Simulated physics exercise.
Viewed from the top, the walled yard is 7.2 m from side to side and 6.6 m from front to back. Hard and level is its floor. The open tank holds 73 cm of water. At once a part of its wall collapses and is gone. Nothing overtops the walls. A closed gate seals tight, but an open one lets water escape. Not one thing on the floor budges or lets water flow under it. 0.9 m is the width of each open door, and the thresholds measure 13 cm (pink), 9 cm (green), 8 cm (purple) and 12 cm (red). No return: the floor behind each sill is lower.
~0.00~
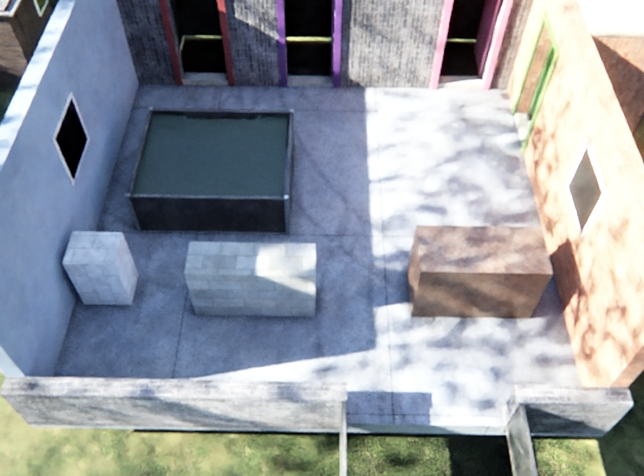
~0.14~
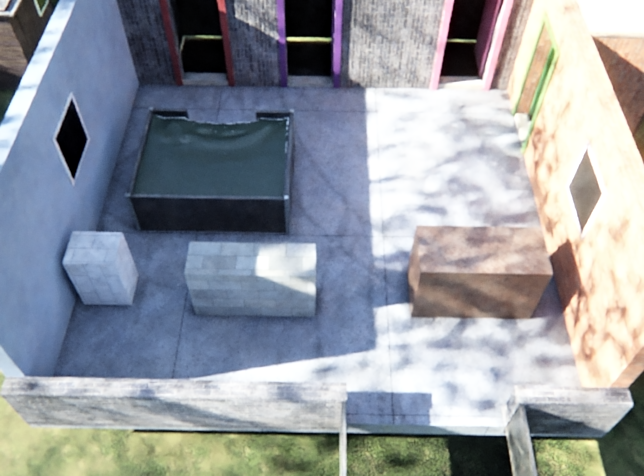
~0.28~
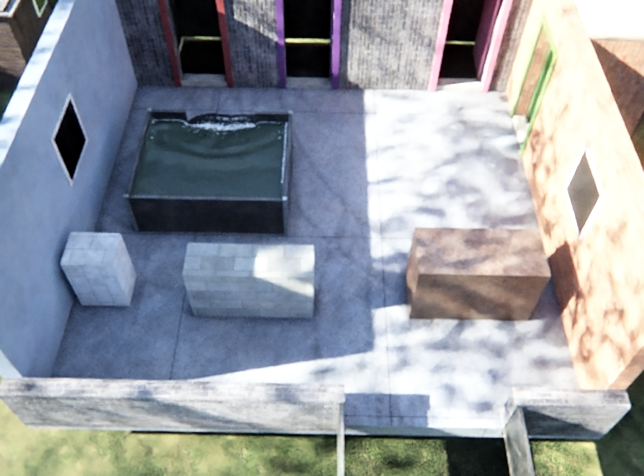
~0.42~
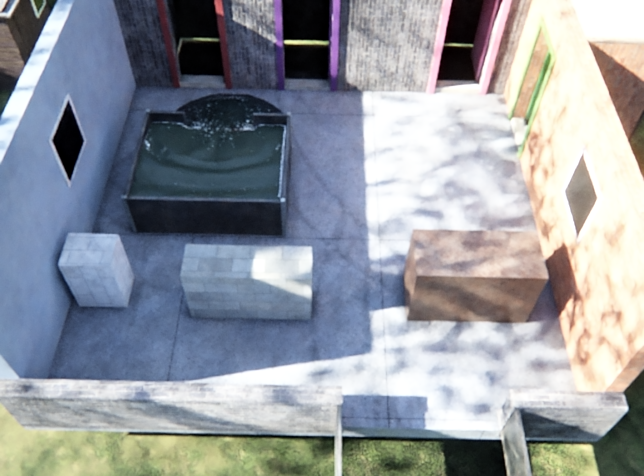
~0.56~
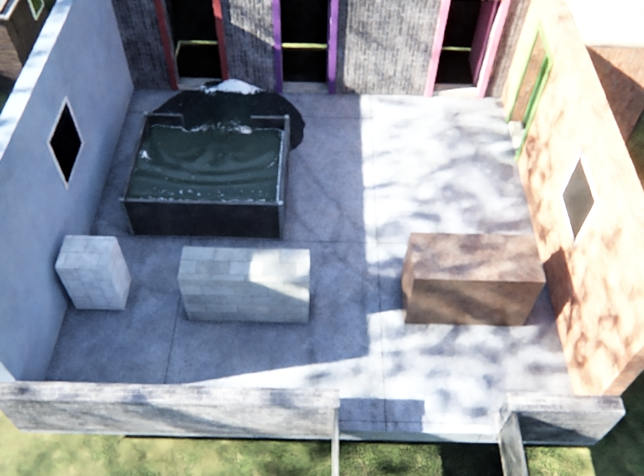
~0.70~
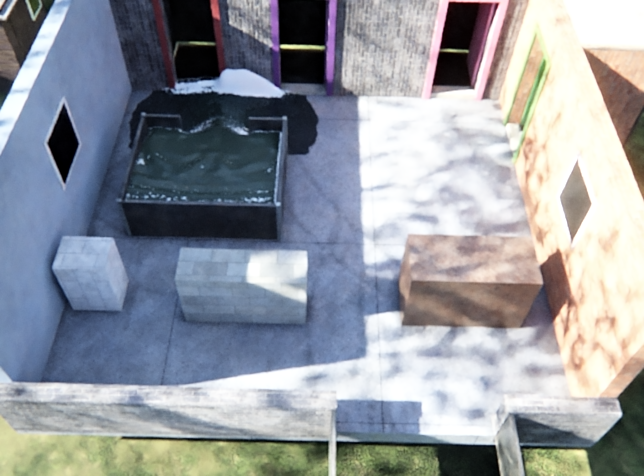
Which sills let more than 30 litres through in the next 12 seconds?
At the end, at the pink door the amount let in will fall short of the limit, at the green door the amount let in will top the limit, at the purple door the amount let in will top the limit, at the red door the amount let in will top the limit.
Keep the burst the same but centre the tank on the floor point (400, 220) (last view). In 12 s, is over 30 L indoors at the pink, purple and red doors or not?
Against that limit: Pink over, purple past it, red under.
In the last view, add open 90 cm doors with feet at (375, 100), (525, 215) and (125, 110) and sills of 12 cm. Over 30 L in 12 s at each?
Less, less, more.
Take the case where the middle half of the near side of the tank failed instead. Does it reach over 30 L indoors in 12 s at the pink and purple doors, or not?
Versus the limit - pink: Within, purple: Within.
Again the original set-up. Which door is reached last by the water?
It's the green door.
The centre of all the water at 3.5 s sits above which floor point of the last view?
The water's centre is around (242, 159).
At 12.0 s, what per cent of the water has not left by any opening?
Some 74 in a hundred.
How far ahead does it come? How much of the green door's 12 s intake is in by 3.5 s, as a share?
Share by then: ~ 25 %.
After 1.4 s water covers 15 % of the floor and is deepest (47 cm) near (233, 96); pink door not reached, green door not reached, purple door 20 cm at the sill, 13 L in, red door 40 cm at the sill, 129 L in.
After 2.2 s water covers 25 % of the floor and is deepest (41 cm) near (132, 93); pink door 5 cm at the sill, 0 L in, green door not reached, purple door 18 cm at the sill, 54 L in, red door 35 cm at the sill, 283 L in.
After 3.5 s water covers 40 % of the floor and is deepest (30 cm) near (233, 96); pink door 4 cm at the sill, 0 L in, green door 18 cm at the sill, 18 L in, purple door 14 cm at the sill, 90 L in, red door 27 cm at the sill, 409 L in.
After 7.0 s water covers 75 % of the floor and is deepest (17 cm) near (87, 274); pink door 8 cm at the sill, 0 L in, green door 11 cm at the sill, 64 L in, purple door 10 cm at the sill, 122 L in, red door 15 cm at the sill, 527 L in.
After 12.0 s water covers 100 % of the floor and is deepest (10 cm) near (575, 419); pink door 7 cm at the sill, 0 L in, green door 8 cm at the sill, 67 L in, purple door 5 cm at the sill, 124 L in, red door 7 cm at the sill, 534 L in.
